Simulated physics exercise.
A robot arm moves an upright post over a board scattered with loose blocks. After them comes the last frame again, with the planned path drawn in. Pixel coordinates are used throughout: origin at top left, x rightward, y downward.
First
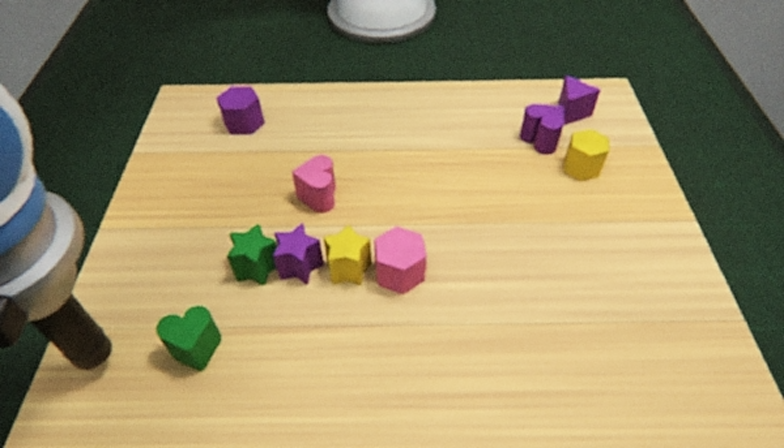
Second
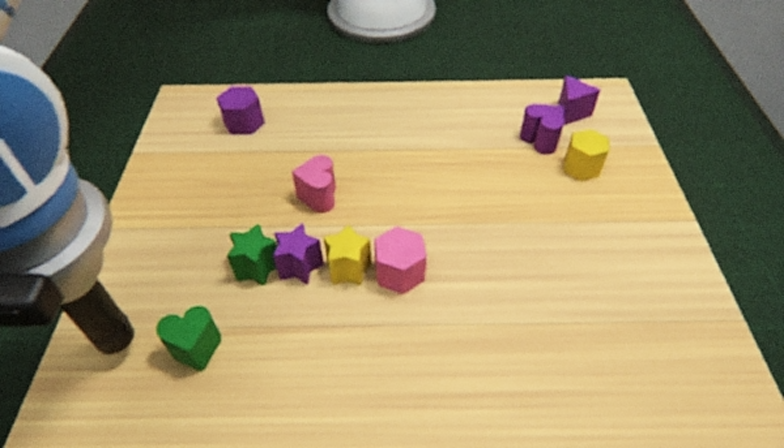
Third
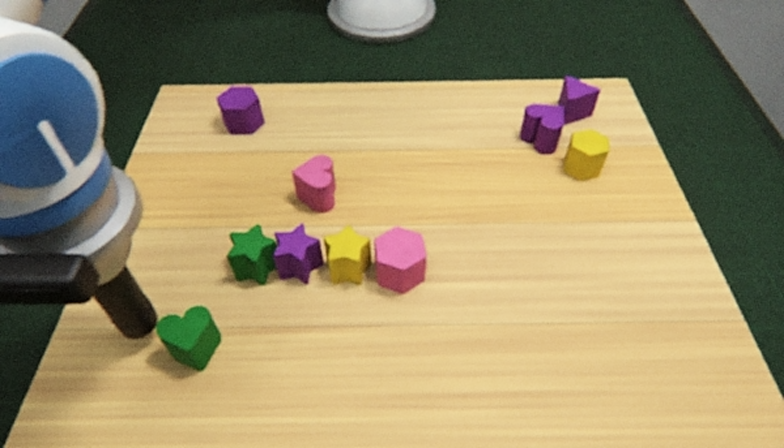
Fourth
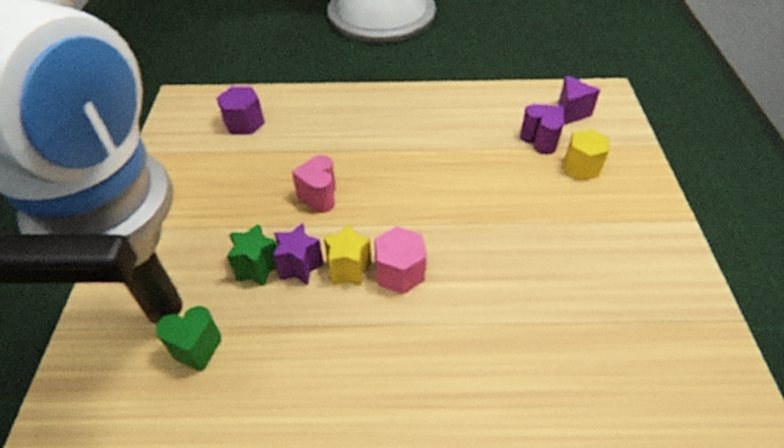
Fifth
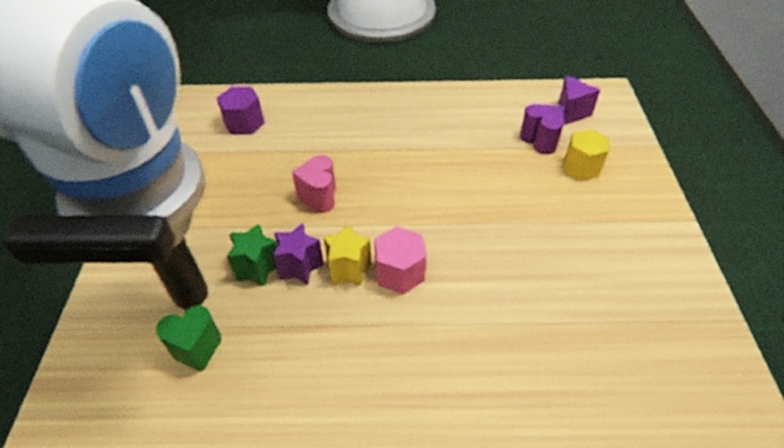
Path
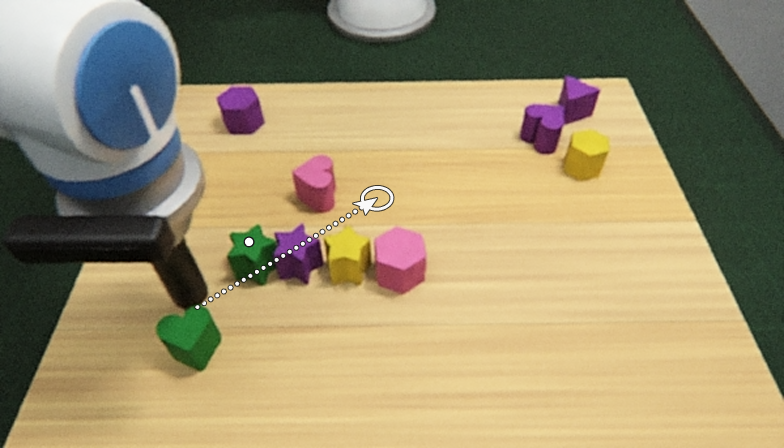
In the video, a robot arm moves its dark upright post from the left edge of a wooden board rightward and slightly away, passing just behind a green heart, while the scattered star, heart and hexagon blocks stay still.
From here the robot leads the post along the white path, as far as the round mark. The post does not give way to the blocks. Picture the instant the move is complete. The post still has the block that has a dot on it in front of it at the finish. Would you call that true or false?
That statement is not accurate.
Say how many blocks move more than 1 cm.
Three or more will move.
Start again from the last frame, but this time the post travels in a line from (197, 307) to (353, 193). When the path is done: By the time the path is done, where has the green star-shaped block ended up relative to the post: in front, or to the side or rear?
My guess is it keeps its place ahead of the post.
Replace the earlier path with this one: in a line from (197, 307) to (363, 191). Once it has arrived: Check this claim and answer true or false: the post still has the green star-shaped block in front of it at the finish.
True.
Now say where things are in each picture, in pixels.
The first picture shows post tip (93, 353); block tops, green heart (184, 326); green star-shaped block (249, 242); purple star-shaped block (294, 241); pink heart (315, 170); yellow star-shaped block (346, 243).
The second picture shows post (116, 339); blocks unchanged.
The third picture shows post (140, 324); blocks unchanged.
The fourth picture shows post (165, 310); blocks unchanged.
The fifth picture shows post (191, 296); green heart (184, 326); green star-shaped block (249, 242); purple star-shaped block (294, 241); pink heart (315, 170); yellow star-shaped block (346, 243).
Path on the board, from (197, 307) to (377, 198); the dot is on the green star-shaped block.
What follows on the original path. One third of the way, post (262, 255); green star-shaped block (281, 212), turned 20° anticlockwise; purple star-shaped block (316, 228), turned 75° clockwise; yellow star-shaped block (350, 243).
Two thirds of the way, post (324, 217); green star-shaped block (328, 176), turned 55° anticlockwise; purple star-shaped block (354, 206); pink heart (328, 151), turned 45° anticlockwise; yellow star-shaped block (350, 242), turned 15° clockwise.
At the end, post (377, 186); green heart in place; green star-shaped block (360, 154), turned 115° anticlockwise; purple star-shaped block (379, 199), turned 215° clockwise; pink heart (329, 140), turned 85° anticlockwise; yellow star-shaped block (350, 242), turned 15° clockwise.
